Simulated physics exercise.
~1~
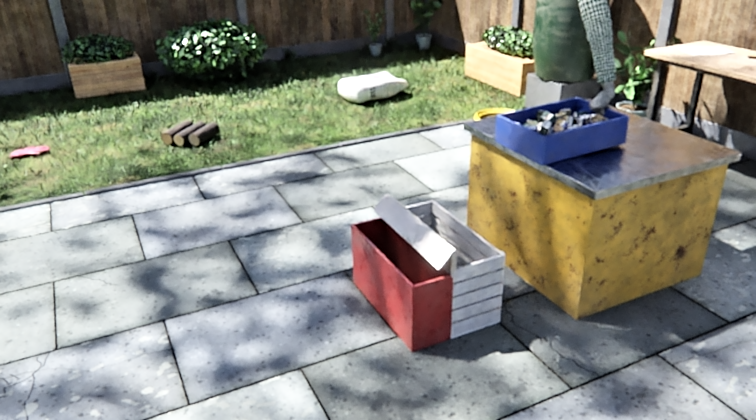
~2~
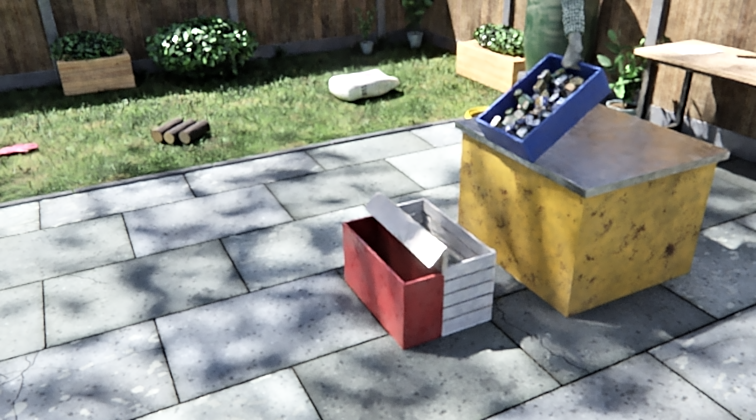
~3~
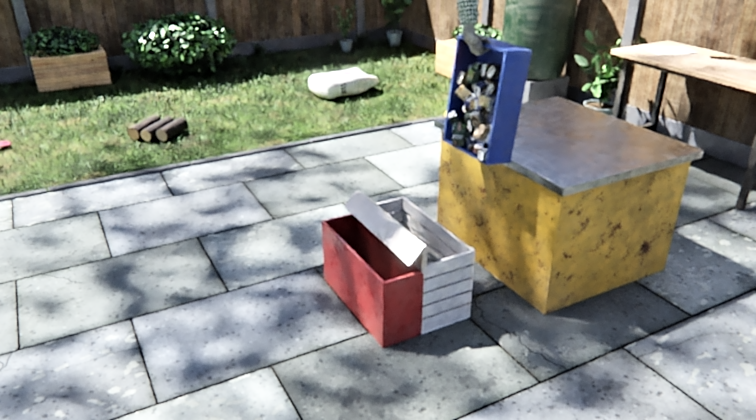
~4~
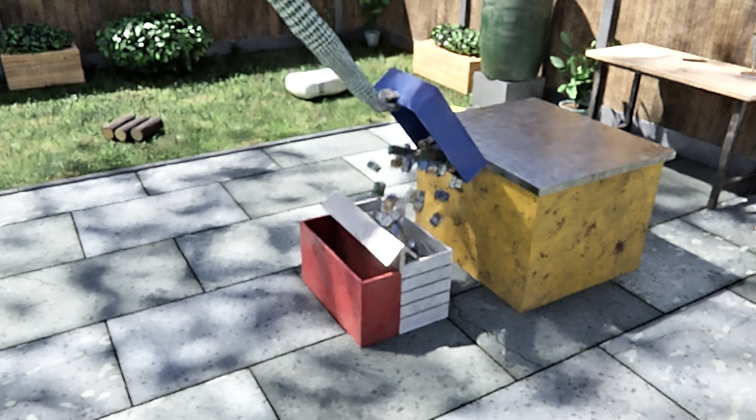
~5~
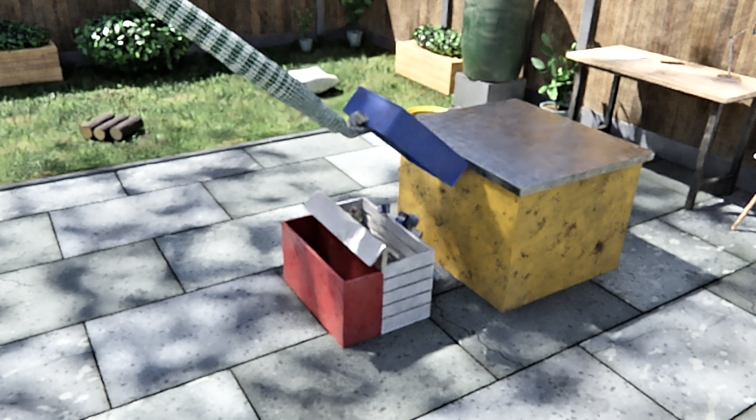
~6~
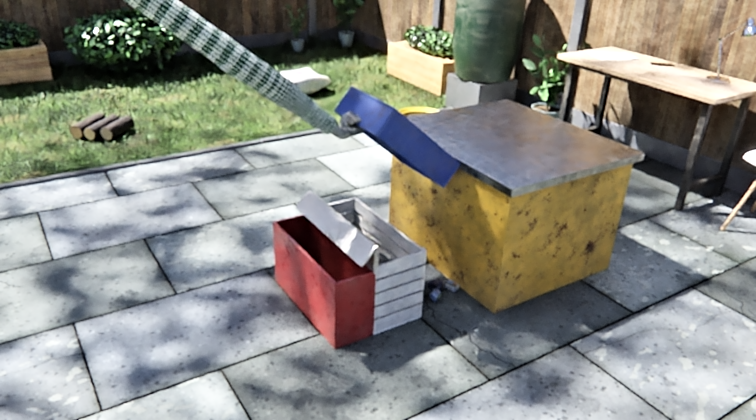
The footage shows a patterned mechanical-looking arm tipping a blue tote of small pieces above a yellow bench on a patio, spilling them toward a white bin beside a red tub; many land in the bin, some on the paving before it, and the tote stays tilted.
